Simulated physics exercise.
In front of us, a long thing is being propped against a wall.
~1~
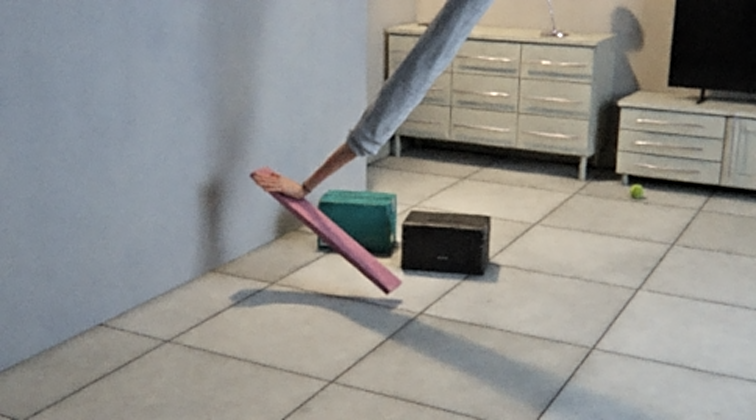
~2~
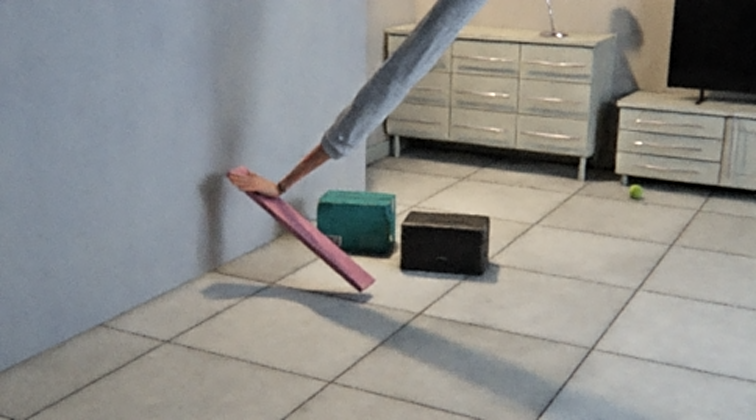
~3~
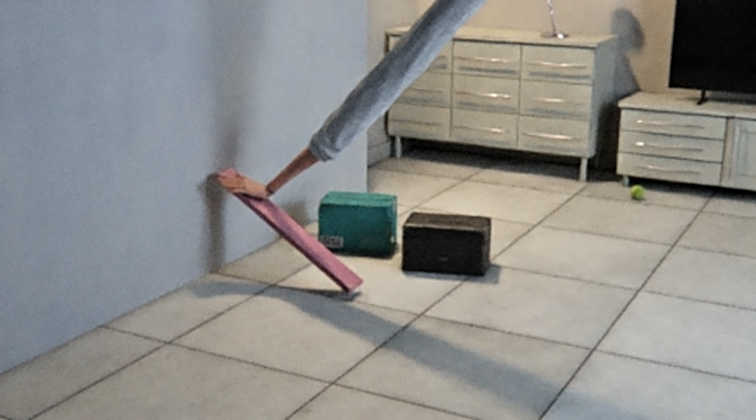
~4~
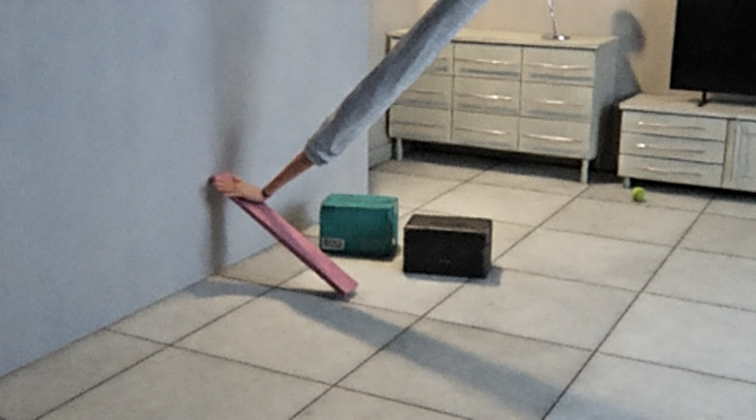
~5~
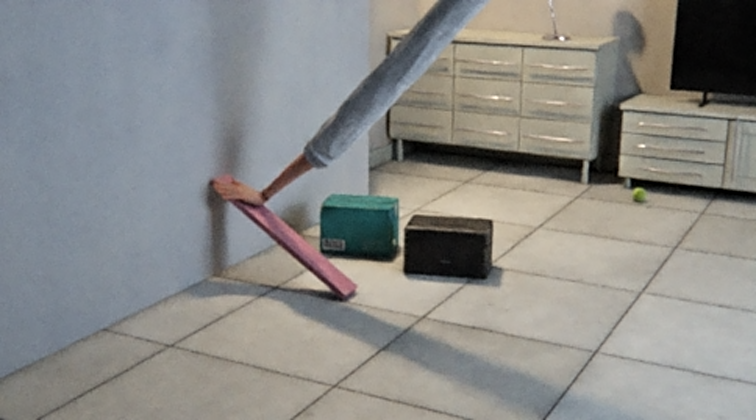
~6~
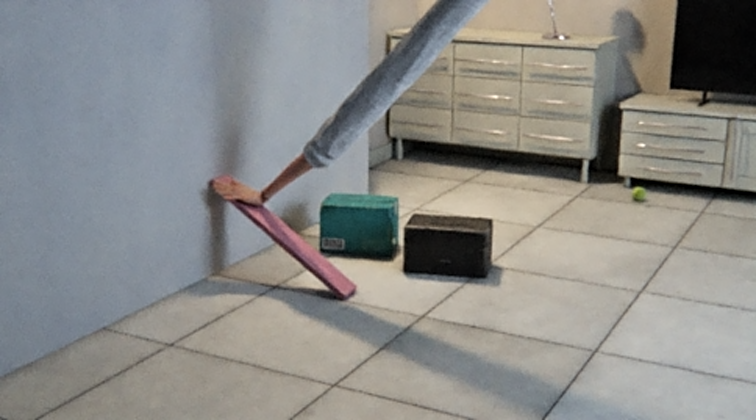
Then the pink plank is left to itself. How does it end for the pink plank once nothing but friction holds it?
It is going to lose its grip.
Then, 0.30 s on from there, pink plank 8° lower than it was left near (288, 247).
Then, 0.40 s on from there, pink plank 22° lower than it was left near (293, 266).
Then, 0.50 s on from there, pink plank 32° lower than it was left near (295, 281).
In the end, moved from the start, pink plank; the other 2 unmoved. At the end, from the last picture's camera, pink plank near (295, 282). The plank slips out.
